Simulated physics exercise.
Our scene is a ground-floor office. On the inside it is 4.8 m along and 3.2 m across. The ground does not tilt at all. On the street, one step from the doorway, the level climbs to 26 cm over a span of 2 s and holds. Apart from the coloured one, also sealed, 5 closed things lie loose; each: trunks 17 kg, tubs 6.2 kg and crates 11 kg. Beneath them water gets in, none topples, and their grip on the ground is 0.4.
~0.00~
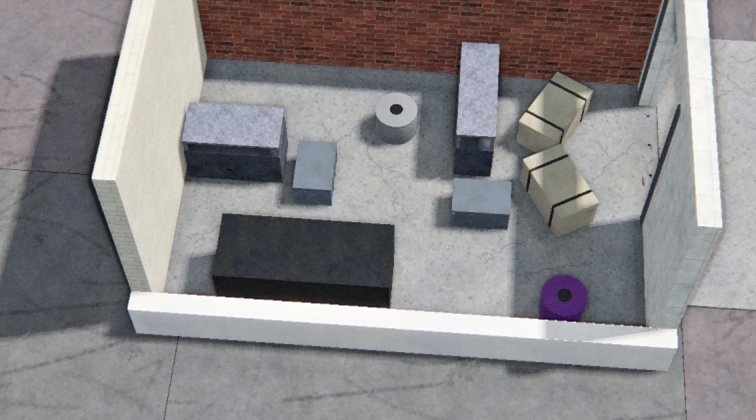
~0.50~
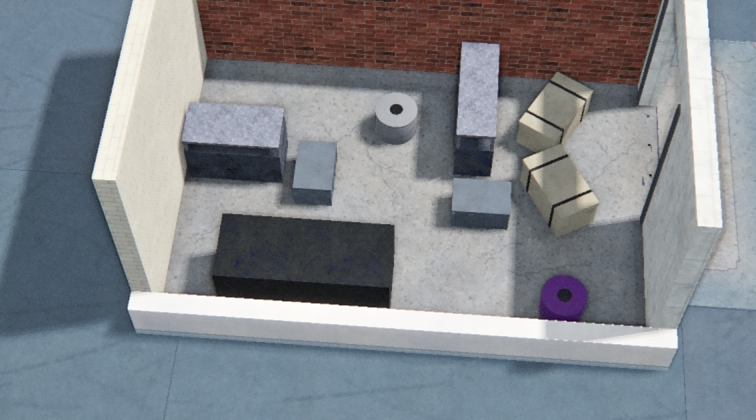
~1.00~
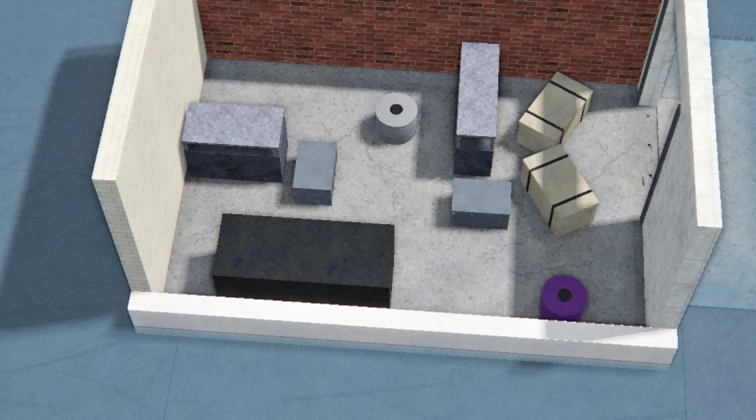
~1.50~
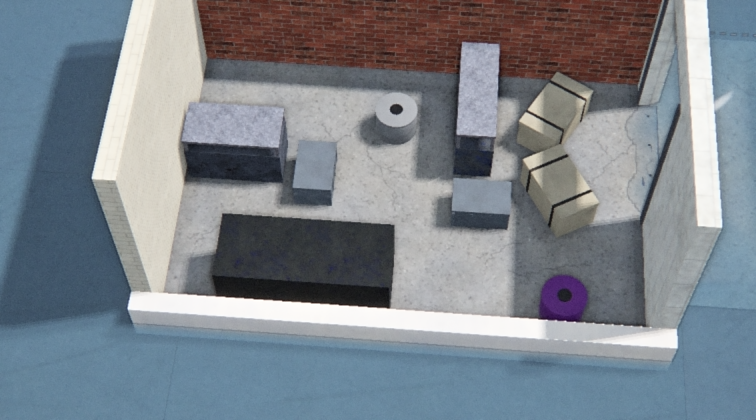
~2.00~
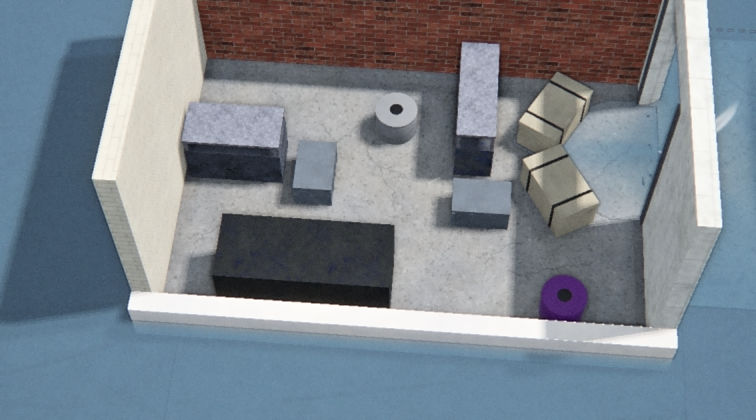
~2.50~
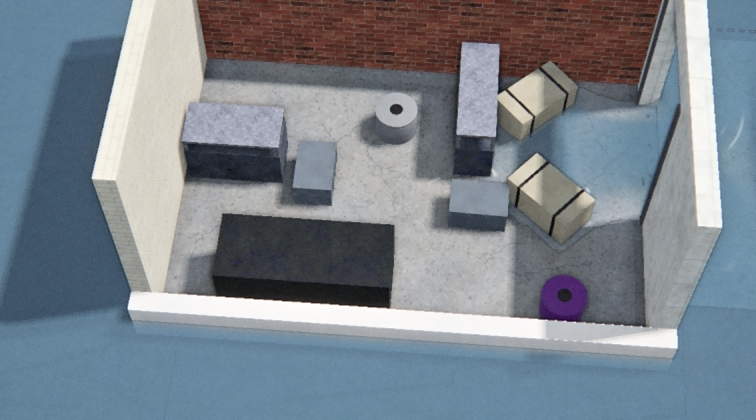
At the start, a walled room with a brick back wall holds dark and grey blocks, two strapped tan crates and a purple tub, all still on dry ground. Water covers the ground outside, then seeps in at the right side and spreads, and the two tan crates shift slightly left.
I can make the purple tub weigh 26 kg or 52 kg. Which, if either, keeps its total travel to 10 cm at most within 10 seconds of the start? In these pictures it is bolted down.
Answer: Only 52 kg suffices.
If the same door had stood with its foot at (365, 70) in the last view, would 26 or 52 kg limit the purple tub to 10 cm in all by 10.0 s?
Result: The heavier mass is required.
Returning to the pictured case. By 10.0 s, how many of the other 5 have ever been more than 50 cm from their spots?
By my tally, 5.
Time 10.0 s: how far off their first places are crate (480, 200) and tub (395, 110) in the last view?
In that order: 200 cm, 60 cm.
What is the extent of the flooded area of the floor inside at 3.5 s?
Close to 6.0 m2, I'd say.
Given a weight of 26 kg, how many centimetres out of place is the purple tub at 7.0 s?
40 cm.
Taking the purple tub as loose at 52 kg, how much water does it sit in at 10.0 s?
Something like 13 centimetres.
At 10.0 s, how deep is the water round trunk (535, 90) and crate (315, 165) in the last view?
Close to 20 and 15 centimetres.
After 3.5 s the purple tub would be 0 cm from its start with 26 kg and 0 cm from its start with 52 kg; 1 cm of water round it then.
After 4.5 s the purple tub would be 0 cm from its start with 26 kg and 0 cm from its start with 52 kg; 2 cm of water round it then.
After 7.0 s the purple tub would be 36 cm from its start with 26 kg and 0 cm from its start with 52 kg; 13 cm of water round it then.
After 10.0 s the purple tub would be 81 cm from its start with 26 kg and 0 cm from its start with 52 kg; 13 cm of water round it then.
